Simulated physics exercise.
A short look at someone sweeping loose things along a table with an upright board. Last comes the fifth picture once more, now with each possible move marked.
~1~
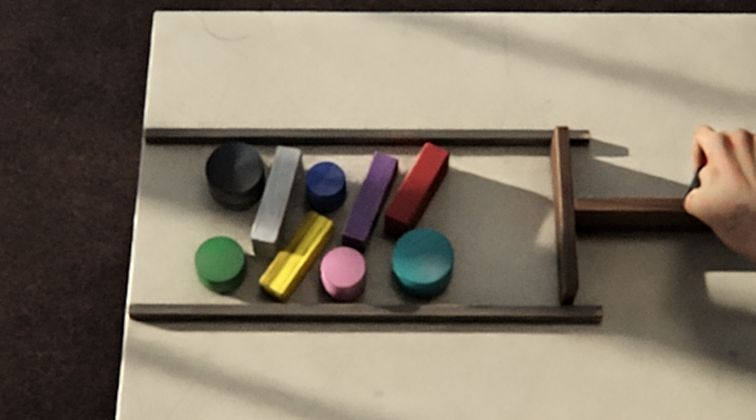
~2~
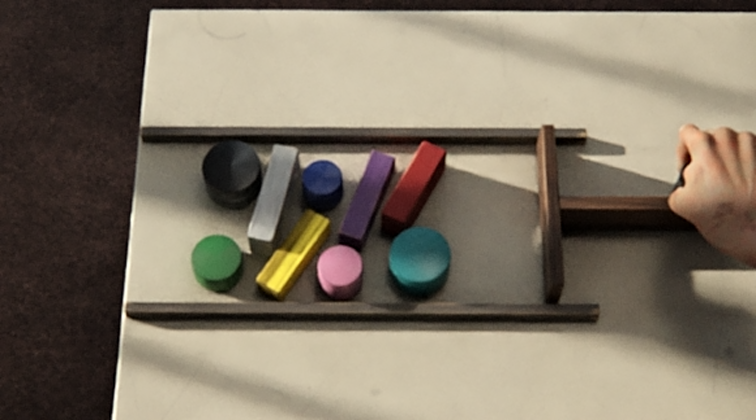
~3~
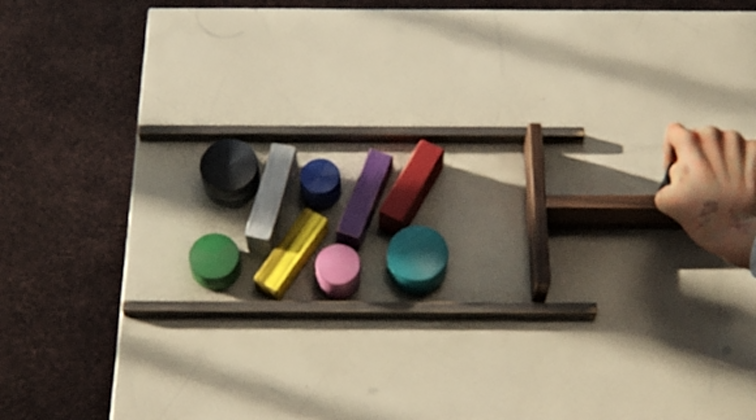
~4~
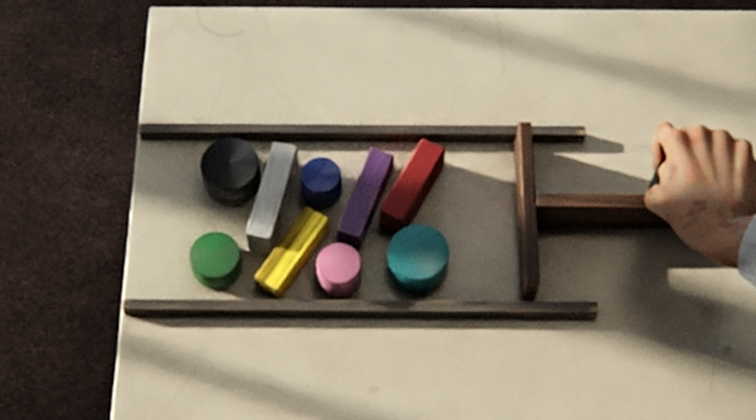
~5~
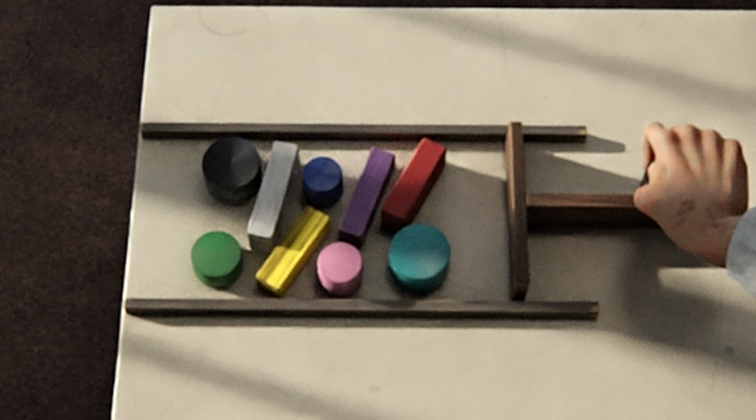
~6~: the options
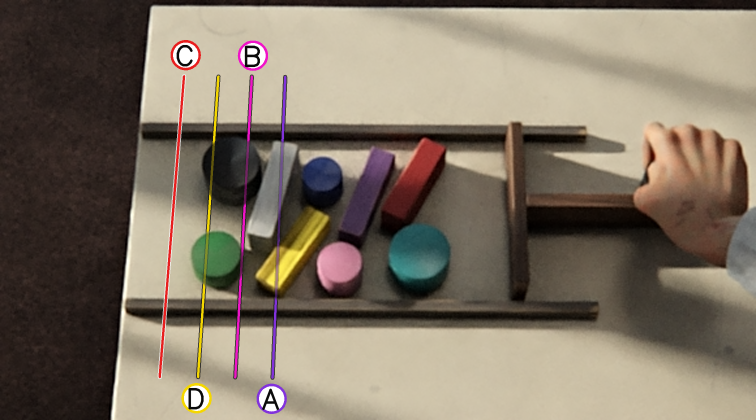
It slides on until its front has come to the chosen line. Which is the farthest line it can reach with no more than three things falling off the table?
As far as mark B.
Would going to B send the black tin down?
Yes.
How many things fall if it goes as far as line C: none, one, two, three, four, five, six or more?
By then, six or more.
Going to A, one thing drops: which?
The black tin.
On the marked copy, A at (279, 219); B at (244, 219); C at (173, 218); D at (209, 219).
Taking B. A third of the way, board (420, 198); pink tin (331, 271); turquoise tin (382, 259).
Two thirds of the way, board (322, 198); black tin (169, 161); green tin (172, 249).
When it is over, board (247, 197); black tin over the edge; green tin over the edge; two fallen.
As for the rest, A is within the limit but short; C drops seven; D drops four.
